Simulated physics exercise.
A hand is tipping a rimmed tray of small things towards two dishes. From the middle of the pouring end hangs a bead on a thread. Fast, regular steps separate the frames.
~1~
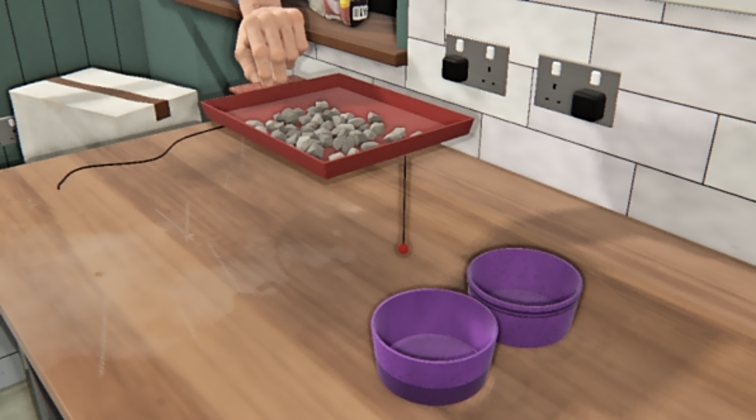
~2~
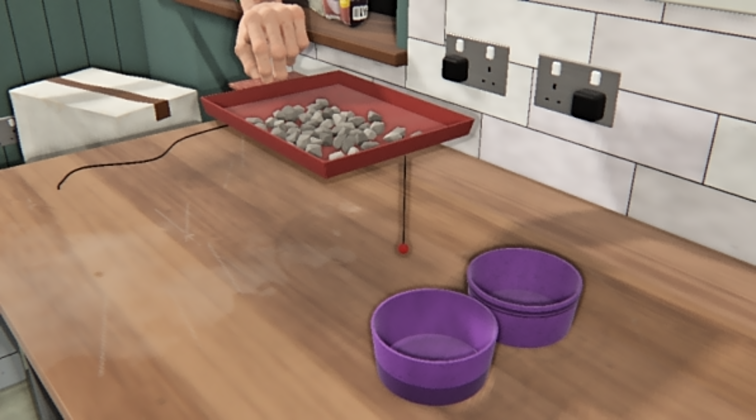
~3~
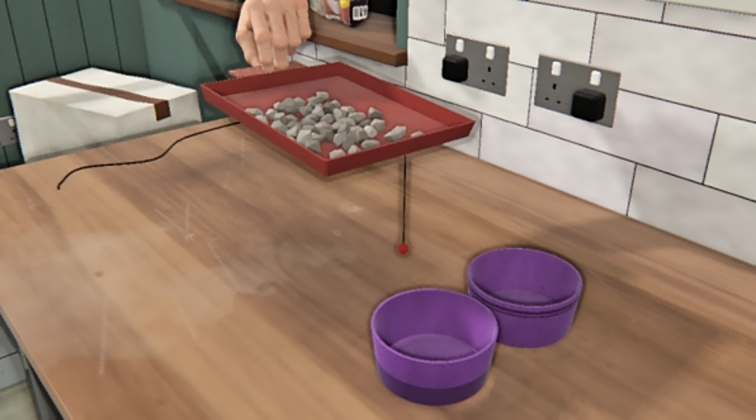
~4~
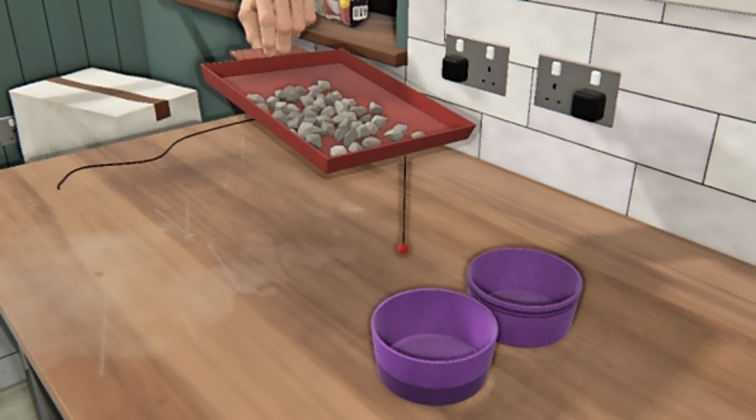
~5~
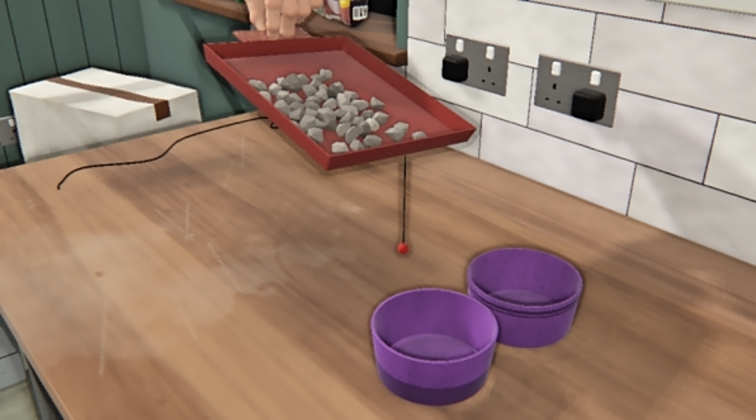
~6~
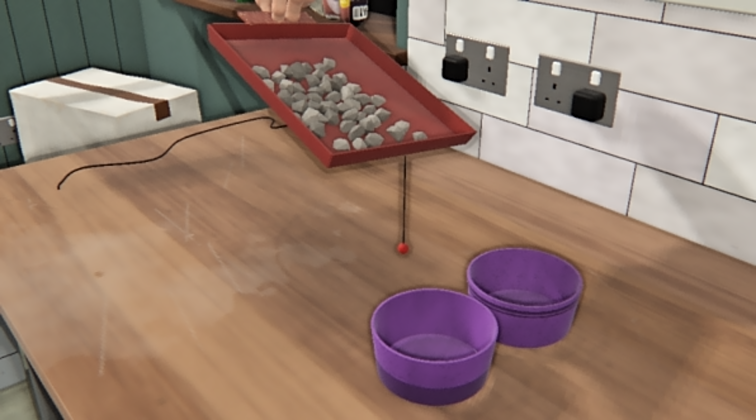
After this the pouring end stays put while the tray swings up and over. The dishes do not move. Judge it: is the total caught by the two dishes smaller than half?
Yes.
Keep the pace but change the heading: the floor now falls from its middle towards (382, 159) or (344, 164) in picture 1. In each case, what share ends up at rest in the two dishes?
30 % and 0 %, roughly.
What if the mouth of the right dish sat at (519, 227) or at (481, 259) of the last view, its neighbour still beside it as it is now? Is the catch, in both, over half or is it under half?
First over half, then the larger part.
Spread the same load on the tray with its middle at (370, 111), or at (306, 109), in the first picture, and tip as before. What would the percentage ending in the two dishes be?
The first start yields 10 per cent, the second 20 per cent.
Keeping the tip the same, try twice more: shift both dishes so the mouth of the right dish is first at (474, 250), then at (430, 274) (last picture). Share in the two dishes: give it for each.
Close to 80 in a hundred, then close to 40 in a hundred.
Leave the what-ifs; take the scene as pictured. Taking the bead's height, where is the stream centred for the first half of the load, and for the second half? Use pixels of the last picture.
At about (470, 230), then at (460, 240).
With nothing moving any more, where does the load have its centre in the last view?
Resting centre, last picture - approx. (471, 288).
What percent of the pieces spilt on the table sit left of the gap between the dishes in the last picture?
About 70 per cent.
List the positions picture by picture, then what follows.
In the first frame, corners of the pouring end (325, 161) and (469, 118), level; middle of the load (327, 128), bits of gravel; left dish (479, 373); right dish (567, 318); bead on its thread (403, 249).
In the second frame, corners of the pouring end (326, 160) and (469, 118), level; middle of the load (327, 126).
In the third frame, corners of the pouring end (327, 158) and (470, 120), tipped barely, lowest at the right corner; middle of the load (327, 121).
In the fourth frame, corners of the pouring end (329, 156) and (471, 124), tipped a little, lowest at the right corner; middle of the load (328, 113).
In the fifth frame, corners of the pouring end (331, 154) and (472, 127), tipped clearly, lowest at the right corner; middle of the load (330, 106).
In the sixth frame, corners of the pouring end (333, 152) and (472, 130), tipped clearly, lowest at the right corner; middle of the load (341, 109); left dish (479, 373); right dish (567, 318).
Just after the last frame, tray tipped steeply; almost all on the tray; about a tenth in the air.
A moment on, tray tipped past a quarter turn; about a tenth on the tray; about a tenth in the left dish; about a tenth in the right dish; roughly half outside both; roughly a quarter in the air.
Further on, tray tipped past a quarter turn; about a tenth in the left dish; about a tenth in the right dish; the larger part outside both.
When it is over, tray tipped past a quarter turn; about a tenth in the left dish; about a tenth in the right dish; the larger part outside both.
